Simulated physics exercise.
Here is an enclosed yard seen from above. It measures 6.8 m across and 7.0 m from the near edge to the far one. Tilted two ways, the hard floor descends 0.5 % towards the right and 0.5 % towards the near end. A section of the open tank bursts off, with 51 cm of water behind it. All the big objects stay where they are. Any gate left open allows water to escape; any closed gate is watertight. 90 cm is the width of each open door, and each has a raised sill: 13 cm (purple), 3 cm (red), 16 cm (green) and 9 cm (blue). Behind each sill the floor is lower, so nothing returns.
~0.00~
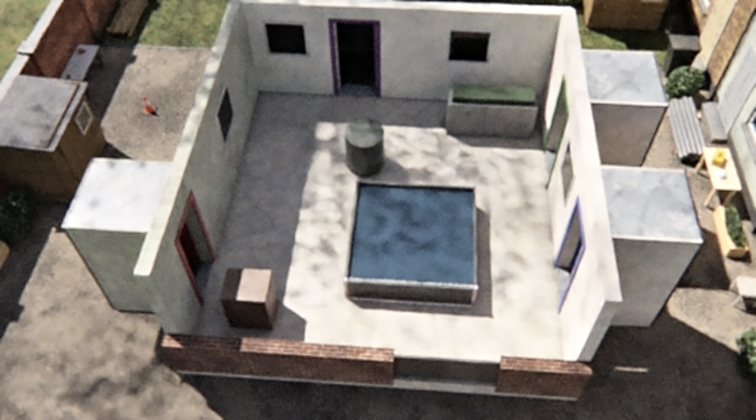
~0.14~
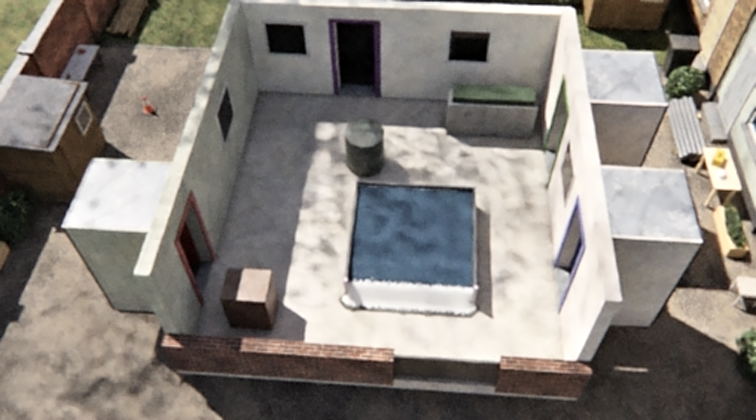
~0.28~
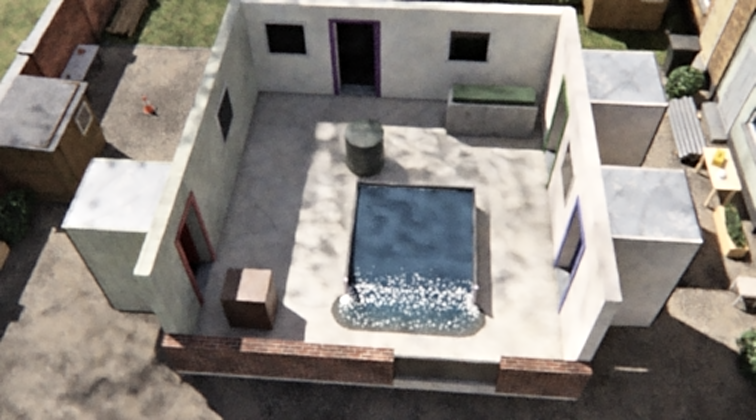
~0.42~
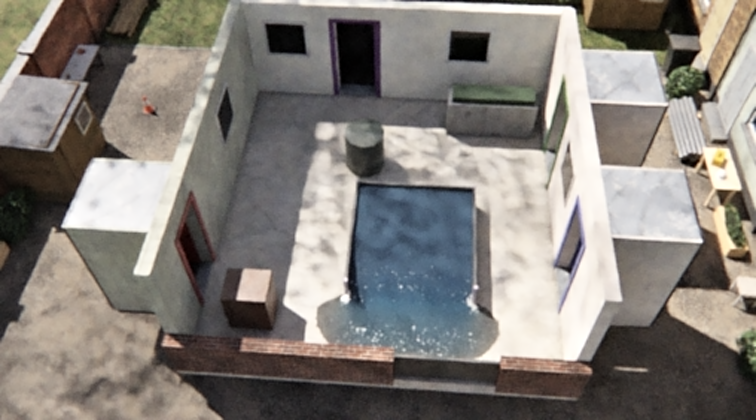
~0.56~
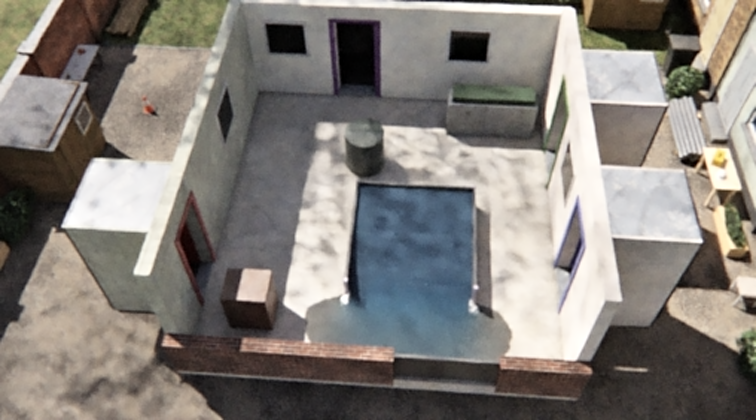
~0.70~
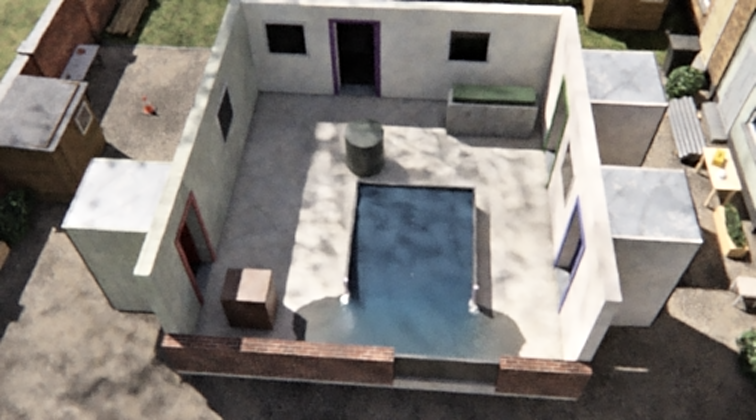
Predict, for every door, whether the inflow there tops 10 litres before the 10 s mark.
Prediction: At the purple door it falls short of 10 litres; at the red door it tops 10 litres; at the green door it falls short of 10 litres; at the blue door it tops 10 litres.
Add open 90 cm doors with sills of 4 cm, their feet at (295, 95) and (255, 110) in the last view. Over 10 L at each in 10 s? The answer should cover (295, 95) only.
Well, for that spot the inflow stays higher than the mark.
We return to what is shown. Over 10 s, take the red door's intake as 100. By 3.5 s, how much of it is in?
About 5%.
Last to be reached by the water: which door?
Purple.
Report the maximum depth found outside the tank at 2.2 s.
Some 42 cm deep.
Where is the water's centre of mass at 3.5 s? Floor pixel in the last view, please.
Near (401, 302).
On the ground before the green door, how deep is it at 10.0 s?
Roughly 8.0 centimetres.
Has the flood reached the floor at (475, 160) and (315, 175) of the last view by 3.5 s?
I'd say spared, then spared.
After 1.4 s water covers 15 % of the floor and is deepest (40 cm) near (397, 367); purple door not reached, red door not reached, green door not reached, blue door not reached.
After 2.2 s water covers 20 % of the floor and is deepest (42 cm) near (559, 378); purple door not reached, red door not reached, green door not reached, blue door 4 cm at the sill, 0 L in.
After 3.5 s water covers 50 % of the floor and is deepest (33 cm) near (190, 353); purple door not reached, red door 8 cm at the sill, 2 L in, green door 2 cm at the sill, 0 L in, blue door 14 cm at the sill, 5 L in.
After 6.0 s water covers 90 % of the floor and is deepest (16 cm) near (539, 147); purple door not reached, red door 6 cm at the sill, 28 L in, green door 4 cm at the sill, 0 L in, blue door 10 cm at the sill, 28 L in.
After 10.0 s water covers 95 % of the floor and is deepest (12 cm) near (410, 170); purple door 5 cm at the sill, 0 L in, red door 3 cm at the sill, 38 L in, green door 8 cm at the sill, 0 L in, blue door 6 cm at the sill, 30 L in.
